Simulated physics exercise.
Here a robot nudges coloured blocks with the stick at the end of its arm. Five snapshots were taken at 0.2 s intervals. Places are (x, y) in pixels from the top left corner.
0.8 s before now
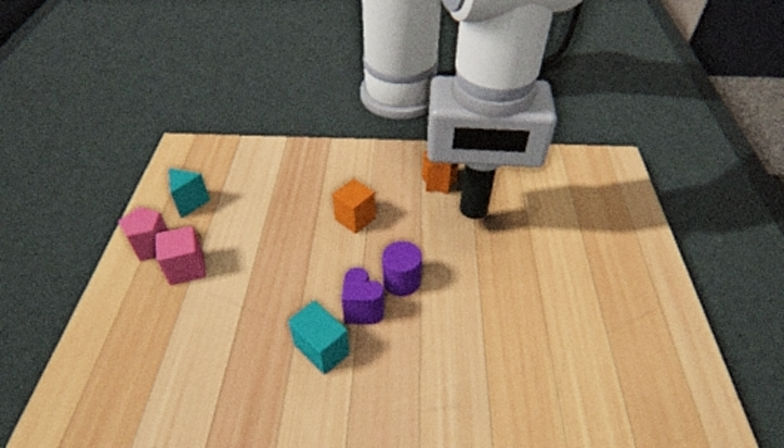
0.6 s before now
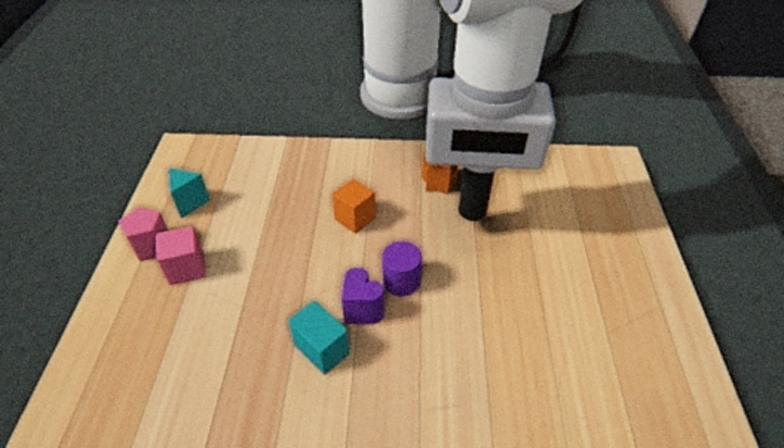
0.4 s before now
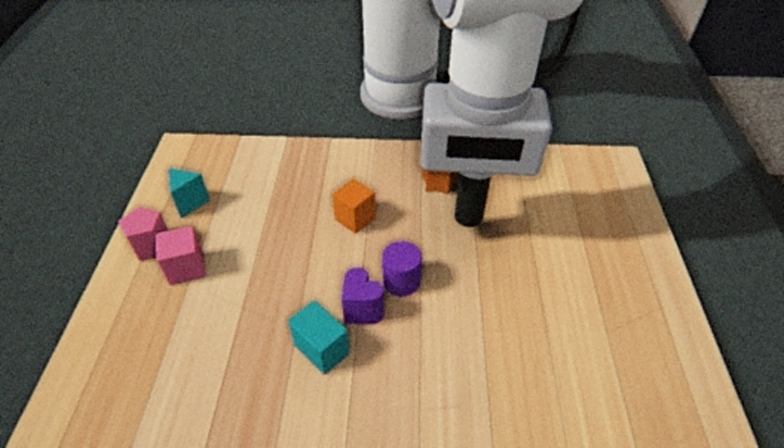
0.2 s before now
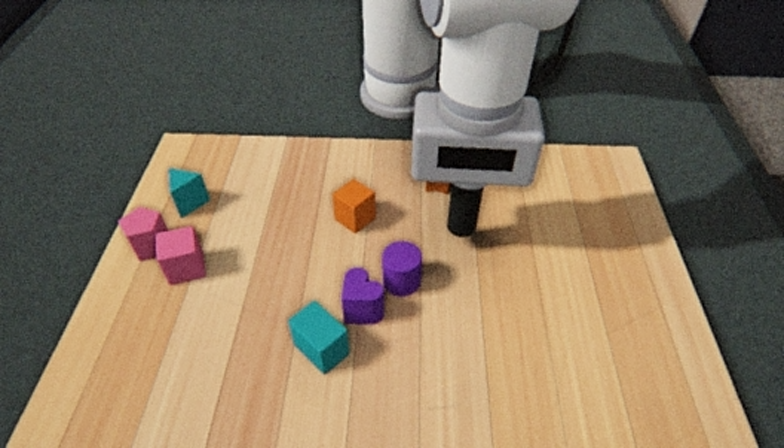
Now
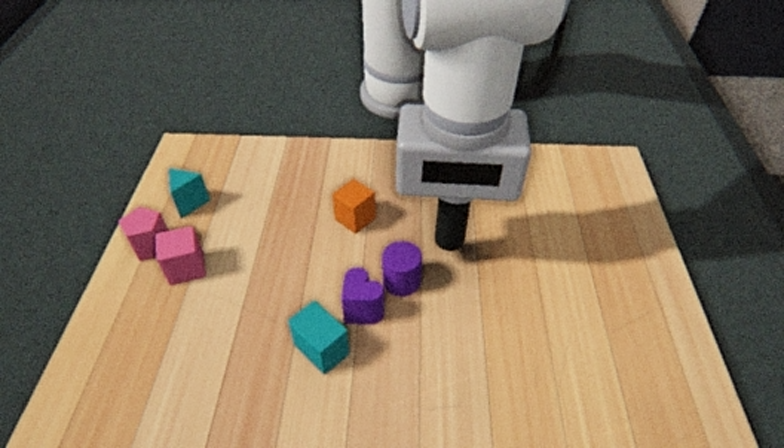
A white and grey robot arm holding a short black stick stands at the far edge of a striped wooden board, seen from above. Pink blocks and a turquoise one sit at left, orange blocks farther back, and purple blocks beside a turquoise one near the middle. The arm slides the stick slightly leftward and nearer, touching nothing, while the blocks and view stay still.
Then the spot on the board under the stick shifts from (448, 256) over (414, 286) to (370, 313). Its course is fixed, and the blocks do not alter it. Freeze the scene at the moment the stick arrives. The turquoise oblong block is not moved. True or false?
False
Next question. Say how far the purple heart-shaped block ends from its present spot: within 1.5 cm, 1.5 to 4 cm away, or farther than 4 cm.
1.5 to 4 cm.
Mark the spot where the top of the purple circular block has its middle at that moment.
Its top middle will sit at (344, 266).
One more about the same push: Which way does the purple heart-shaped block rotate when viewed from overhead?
In a top view, it turns counterclockwise.
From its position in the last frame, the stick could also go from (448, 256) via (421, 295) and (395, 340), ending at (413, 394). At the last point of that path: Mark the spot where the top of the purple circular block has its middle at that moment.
Its top centre lands on (383, 264).
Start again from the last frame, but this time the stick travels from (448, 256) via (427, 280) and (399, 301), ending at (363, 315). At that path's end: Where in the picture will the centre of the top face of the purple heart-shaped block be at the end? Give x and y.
Its top middle is near (321, 293).
What follows on the original path. One third of the way, stick (427, 261); purple circular block (393, 260).
Two thirds of the way, stick (400, 280); purple heart-shaped block (344, 293), turned 15° anticlockwise; purple circular block (364, 268).
At the end, stick (369, 298); turquoise oblong block (307, 331), turned 15° anticlockwise; purple heart-shaped block (328, 297), turned 30° anticlockwise; purple circular block (344, 266).
